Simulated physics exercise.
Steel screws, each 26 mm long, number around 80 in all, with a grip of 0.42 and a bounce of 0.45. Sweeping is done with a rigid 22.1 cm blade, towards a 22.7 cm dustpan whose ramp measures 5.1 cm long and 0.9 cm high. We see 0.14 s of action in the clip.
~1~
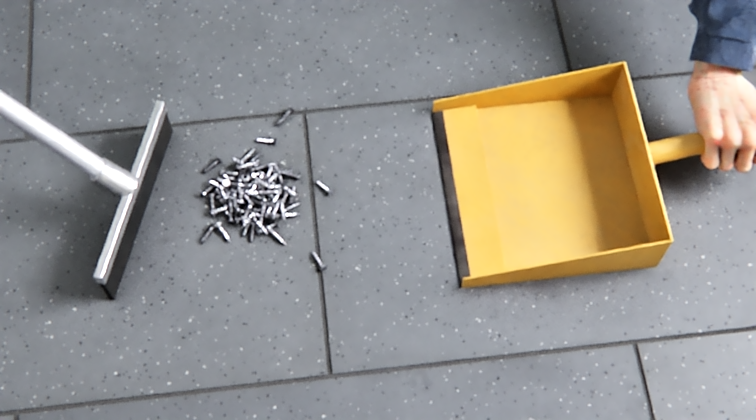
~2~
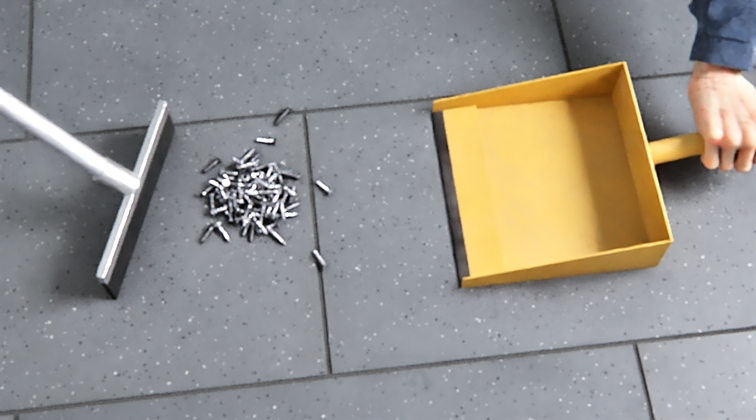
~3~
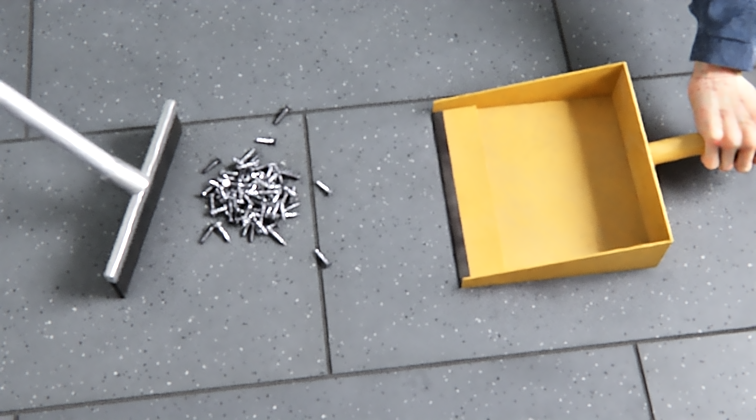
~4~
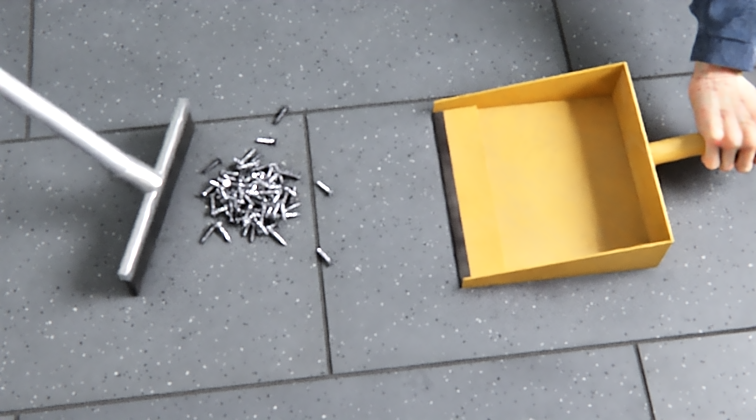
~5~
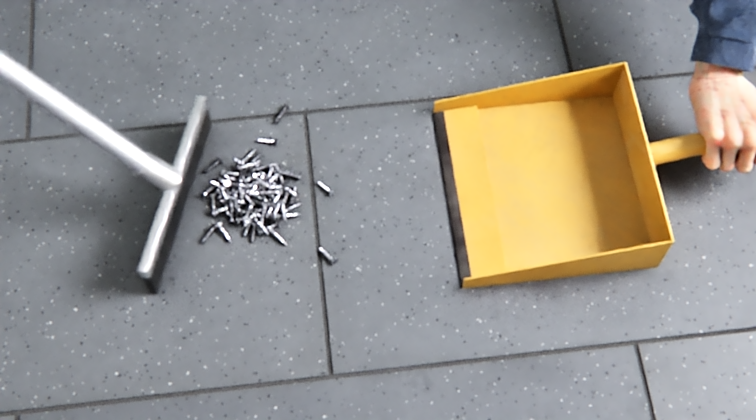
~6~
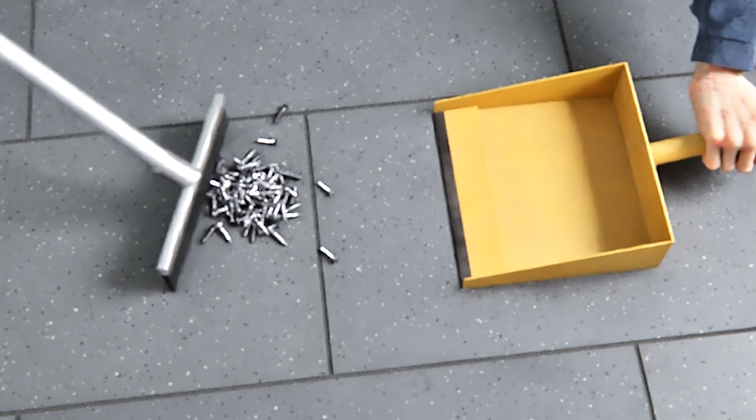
On a speckled grey tiled floor, a small heap of short metal screws lies between a long-handled blade on the left and a yellow dustpan held still by a hand on the right. The blade slides slowly rightward, closing the gap until it reaches the heap's left edge, while the pile stays almost unchanged.
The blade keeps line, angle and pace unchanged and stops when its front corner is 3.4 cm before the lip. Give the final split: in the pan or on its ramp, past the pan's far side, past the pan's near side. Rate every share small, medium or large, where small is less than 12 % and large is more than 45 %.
Ratings - pan: Small; far side: Small; near side: Small.
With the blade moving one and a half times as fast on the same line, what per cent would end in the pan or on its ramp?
It would be around 30 percent.
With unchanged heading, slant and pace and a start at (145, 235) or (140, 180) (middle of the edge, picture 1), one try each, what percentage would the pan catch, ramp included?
About 10 and 5 per cent.
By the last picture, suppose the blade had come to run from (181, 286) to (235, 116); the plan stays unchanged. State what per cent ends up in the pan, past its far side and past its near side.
Pan 25 % / far 5 % / near 10 %.
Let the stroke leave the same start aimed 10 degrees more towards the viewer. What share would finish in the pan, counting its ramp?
It would be near 5 per cent.
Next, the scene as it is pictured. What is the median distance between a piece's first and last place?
The figure is about 20 cm.
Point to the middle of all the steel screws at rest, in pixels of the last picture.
Approximately (423, 188) in the last view.
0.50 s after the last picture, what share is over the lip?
About 5 percent up to then.
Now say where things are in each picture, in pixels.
Blade from (101, 279) to (161, 109), moved 0.0 cm, 0 of the pieces shifted so far; middle of the pieces at (258, 193); pan at (557, 185), in the first frame.
Blade from (104, 278) to (164, 109), moved 0.3 cm, 0 of the pieces shifted so far; middle of the pieces at (257, 193), in the second frame.
Blade from (112, 277) to (172, 108), moved 1.2 cm, 2 of the pieces shifted so far; middle of the pieces at (258, 193), in the third frame.
Blade from (126, 275) to (184, 107), moved 2.6 cm, 2 of the pieces shifted so far; middle of the pieces at (258, 193), in the fourth frame.
Blade from (146, 272) to (202, 104), moved 4.6 cm, 2 of the pieces shifted so far; middle of the pieces at (259, 194), in the fifth frame.
Blade from (165, 270) to (220, 102), moved 6.6 cm, 3 of the pieces shifted so far; middle of the pieces at (259, 194); pan at (558, 186), in the sixth frame.
Then, 0.16 s after the last picture, middle of the blade 17 cm from the lip; 0 % over the lip, far side 0 %, near side 0 %.
Then, 0.26 s after the last picture, middle of the blade 10 cm from the lip; 0 % over the lip, far side 0 %, near side 0 %.
Then, 0.50 s after the last picture, middle of the blade 7 cm from the lip; 5 % over the lip, far side 0 %, near side 0 %.
In the end, pan 5 %, far side 0 %, near side 5 %, in front of the lip or behind the blade 90 %.
